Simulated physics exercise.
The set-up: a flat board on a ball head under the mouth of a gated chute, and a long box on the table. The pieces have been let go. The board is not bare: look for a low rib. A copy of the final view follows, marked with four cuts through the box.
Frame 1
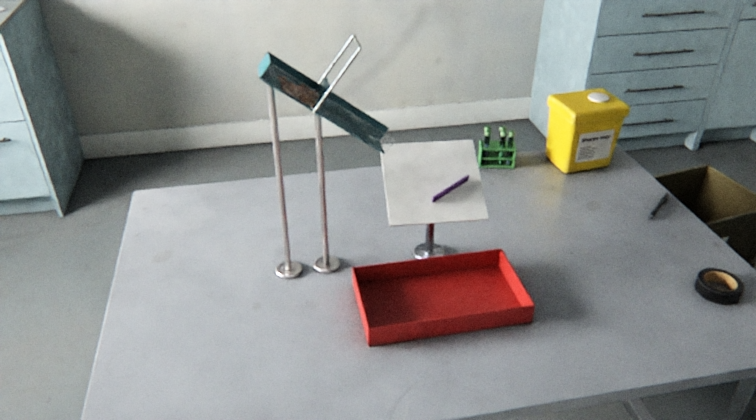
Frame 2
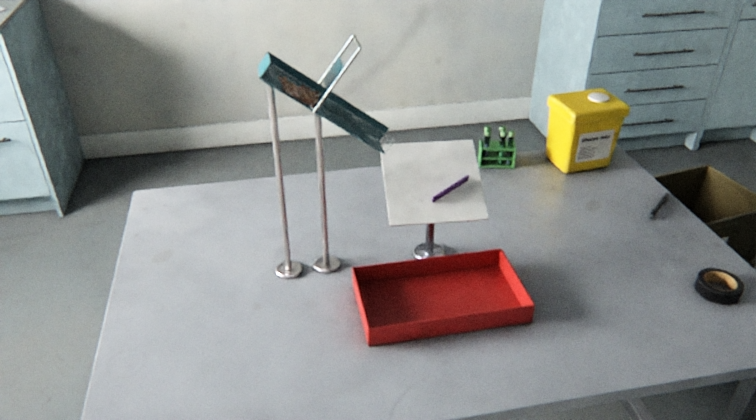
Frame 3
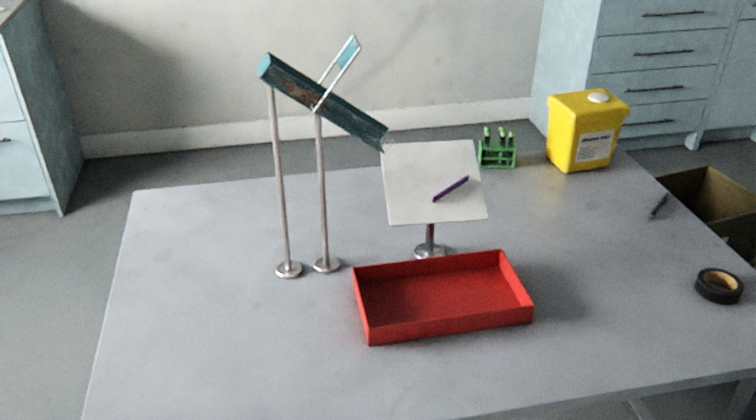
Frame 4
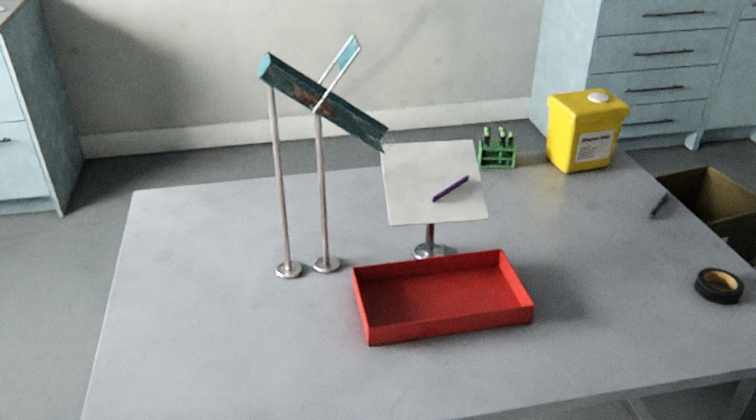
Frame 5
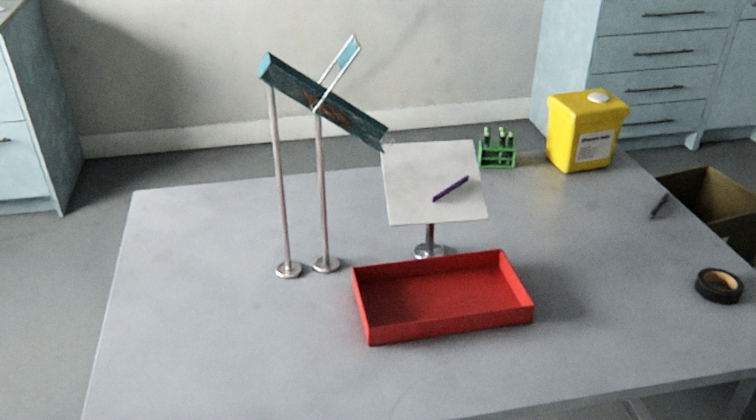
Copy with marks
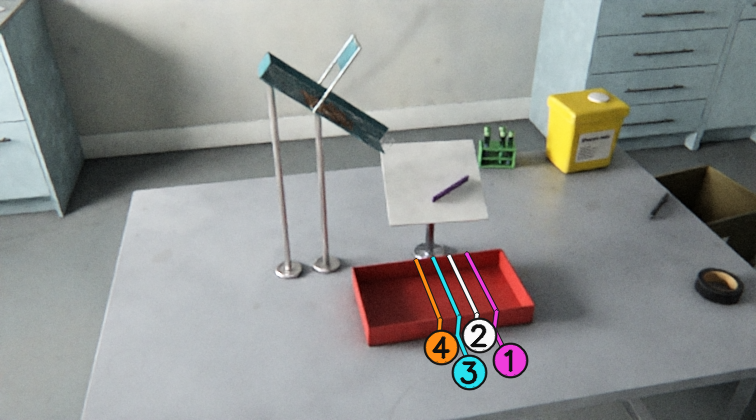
Small brown pieces slide a short way down inside a teal, sloping chute on two metal stands, after a pale blue panel appears in the white frame above it. Below the chute's mouth, a tilted white board with a purple strip stands behind an empty red box on a grey table, with a green rack, yellow container and black tape roll to the right. The steady, raised view shows a room with light blue cabinets, and nothing else moves.
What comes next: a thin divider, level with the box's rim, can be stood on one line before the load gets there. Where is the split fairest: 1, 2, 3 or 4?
4 is best.
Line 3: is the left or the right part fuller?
More lands on the left.
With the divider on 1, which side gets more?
The left side.
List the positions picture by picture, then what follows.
Load behind the gate at (301, 95), cereal balls; lip of the chute at (382, 147), sloping fairly steeply, in the first picture.
Middle of the board at (433, 181), tilted fairly steeply; middle of its low edge at (440, 222); of its high edge at (427, 142), in the second picture.
Front corners of the box at (369, 329) and (534, 305), empty; front of the load at (320, 102), in the third picture.
Middle of the load at (315, 104); its front at (333, 111), about a quarter of the way to the lip; rib from (469, 175) to (433, 198), in the fourth picture.
Middle of the load at (328, 111); its front at (349, 121), about half of the way to the lip, in the fifth picture.
On the marked copy, line 1 crosses the front rim at (496, 310); line 2 crosses the front rim at (476, 313); line 3 crosses the front rim at (458, 316); line 4 crosses the front rim at (439, 319).
With 1, of what is caught, nearly all on the left of the divider, a small part on the right.
With 2, of what is caught, most on the left of the divider, a small part on the right.
With 3, of what is caught, most on the left of the divider, a small part on the right.
With 4, of what is caught, about a third on the left of the divider, about two thirds on the right.
